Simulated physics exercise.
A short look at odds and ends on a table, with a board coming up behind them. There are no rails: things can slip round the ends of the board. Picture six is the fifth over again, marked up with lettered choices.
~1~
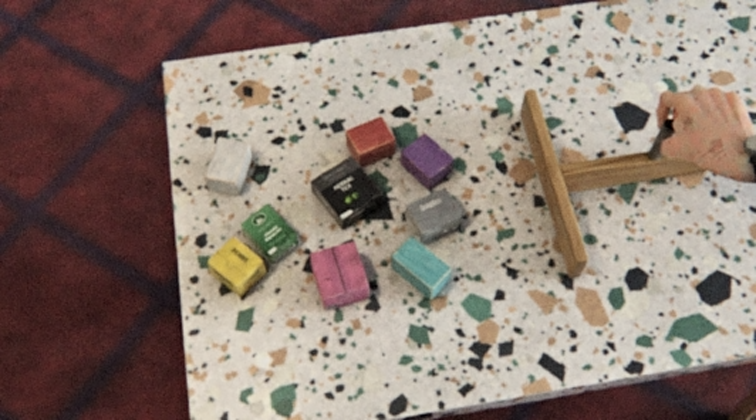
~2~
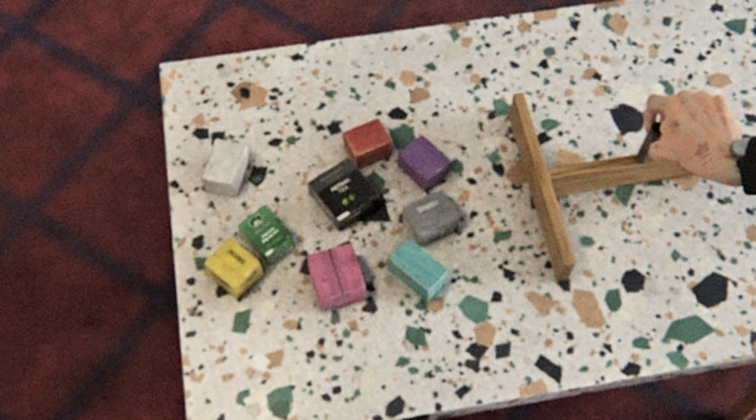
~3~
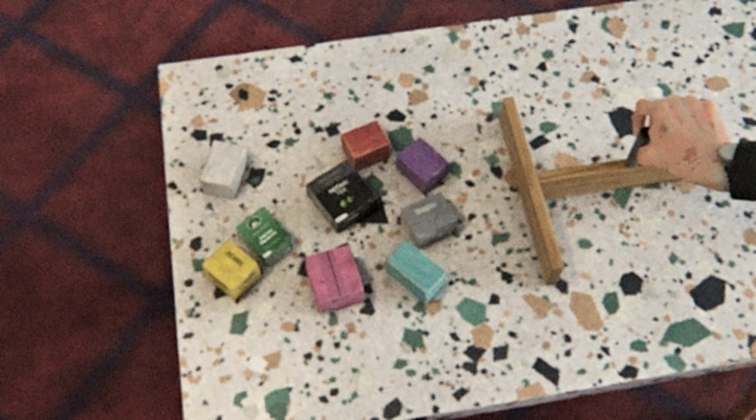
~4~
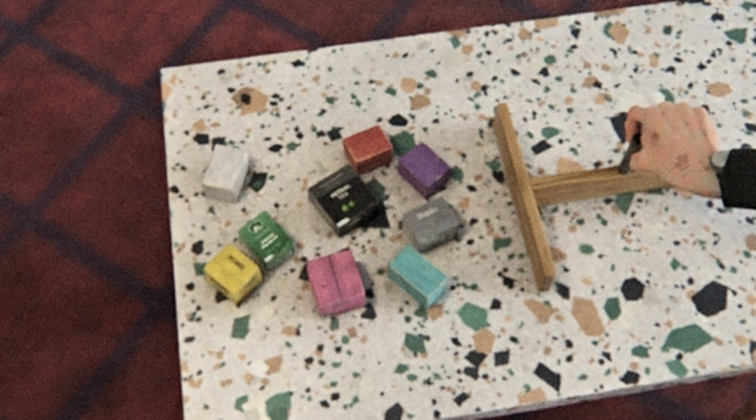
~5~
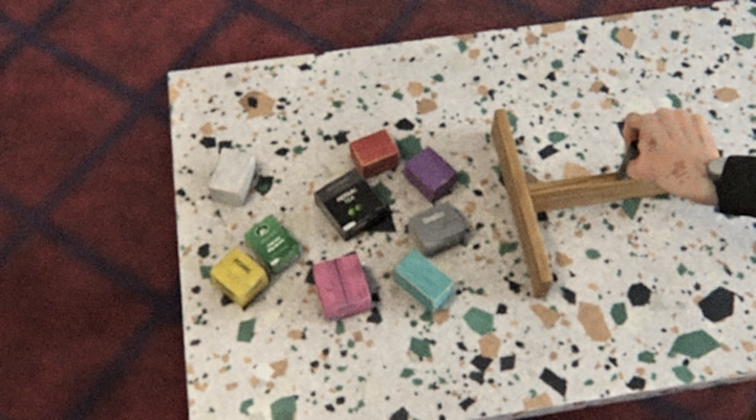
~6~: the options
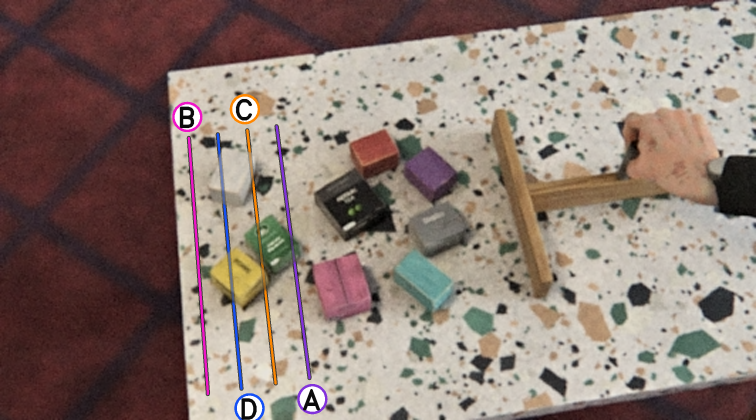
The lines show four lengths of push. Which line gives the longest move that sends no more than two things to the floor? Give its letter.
C is the last line within the limit.
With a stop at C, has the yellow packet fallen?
By then, yes.
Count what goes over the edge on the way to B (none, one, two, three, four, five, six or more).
In all, six or more.
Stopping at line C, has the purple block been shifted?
By then, yes.
On the marked copy, A at (292, 243); B at (198, 256); C at (260, 247); D at (229, 252).
Following C. Soon after the start, board (428, 204); turquoise block (410, 280); grey box (401, 232).
Later, board (335, 217); yellow packet (230, 291); white block (228, 176).
In the end, board (261, 228); yellow packet over the edge; green packet over the edge; two fallen.
As for the rest, A is within the limit but short; B drops seven; D drops five.
